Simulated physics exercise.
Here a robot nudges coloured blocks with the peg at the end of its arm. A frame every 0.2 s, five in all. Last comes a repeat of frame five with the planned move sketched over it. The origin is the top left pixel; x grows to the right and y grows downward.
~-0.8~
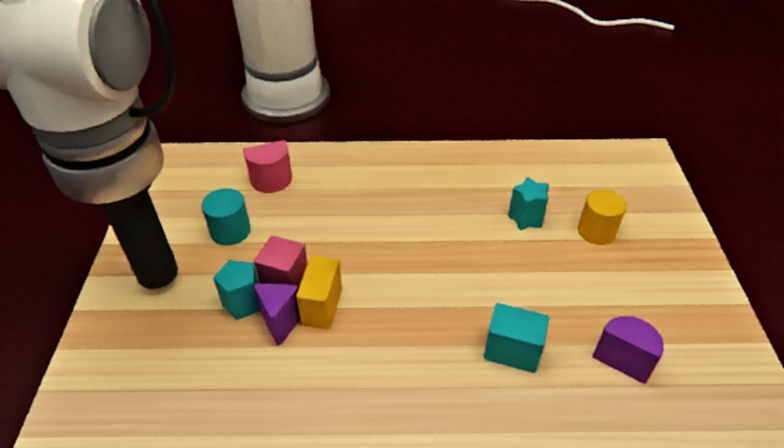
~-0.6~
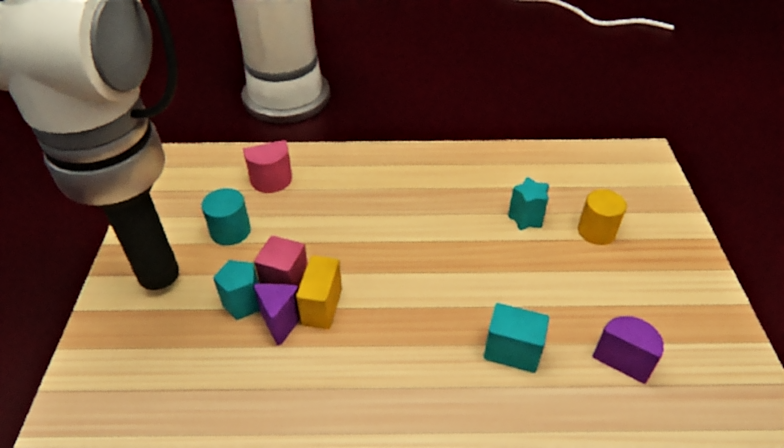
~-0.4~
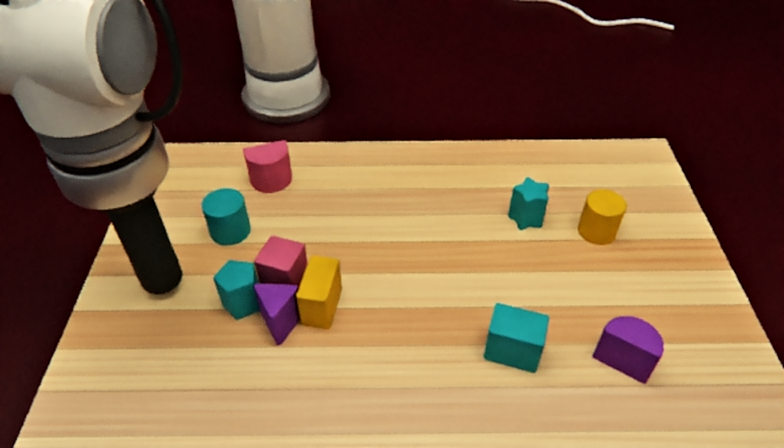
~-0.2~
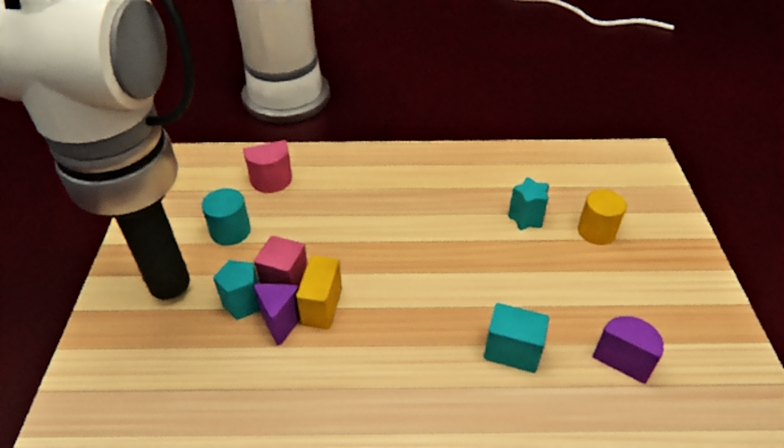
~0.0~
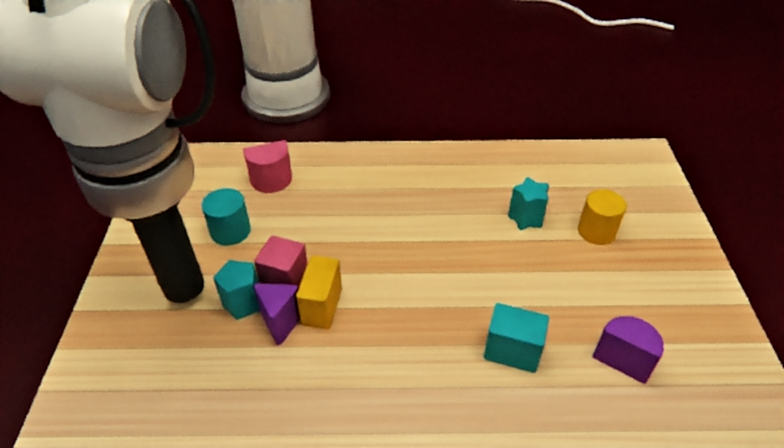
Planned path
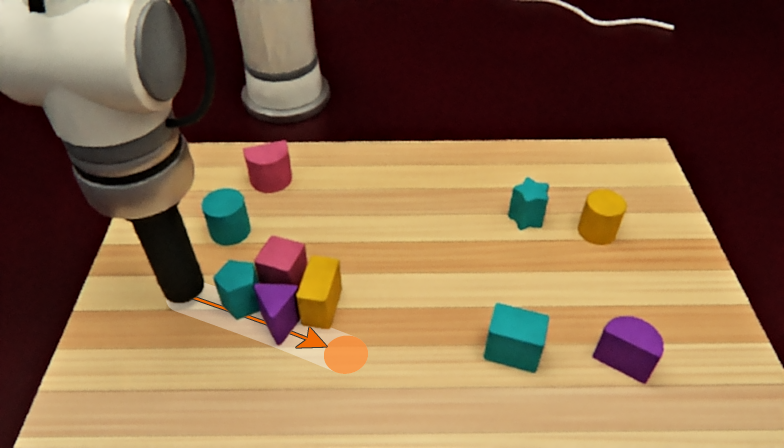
On a light wooden board scattered with coloured blocks, a robot arm's black peg stays nearly still at the left, then shifts slightly right and a little toward the viewer, nearing a turquoise five-sided block while the blocks remain unmoved.
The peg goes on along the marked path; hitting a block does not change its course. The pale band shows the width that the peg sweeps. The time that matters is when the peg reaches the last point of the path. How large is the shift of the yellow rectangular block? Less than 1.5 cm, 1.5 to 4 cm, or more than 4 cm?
The middle band: 1.5 to 4 cm.
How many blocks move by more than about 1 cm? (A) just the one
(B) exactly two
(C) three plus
My pick is C.
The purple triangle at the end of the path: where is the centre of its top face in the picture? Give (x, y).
The centre of its top face lies at (376, 309).
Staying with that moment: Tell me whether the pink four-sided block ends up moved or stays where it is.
The result: It moves.
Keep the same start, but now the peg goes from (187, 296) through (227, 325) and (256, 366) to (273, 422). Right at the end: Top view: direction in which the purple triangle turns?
Top view: Clockwise.
Path on the board, from (187, 296) to (346, 354).
On the path given first. One third of the way, peg (236, 306); turquoise five-sided block (270, 272), turned 60° anticlockwise; purple triangle (290, 295), turned 60° clockwise; pink four-sided block (290, 246); yellow rectangular block (324, 279), turned 20° anticlockwise.
Two thirds of the way, peg (289, 325); turquoise five-sided block (295, 271), turned 95° anticlockwise; purple triangle (323, 303), turned 40° clockwise; pink four-sided block (297, 241), turned 20° anticlockwise; yellow rectangular block (341, 277), turned 45° anticlockwise.
At the end, peg (345, 347); turquoise five-sided block (295, 271), turned 90° anticlockwise; purple triangle (376, 309), turned 15° anticlockwise; pink four-sided block (297, 241), turned 20° anticlockwise; yellow rectangular block (347, 274), turned 65° anticlockwise.
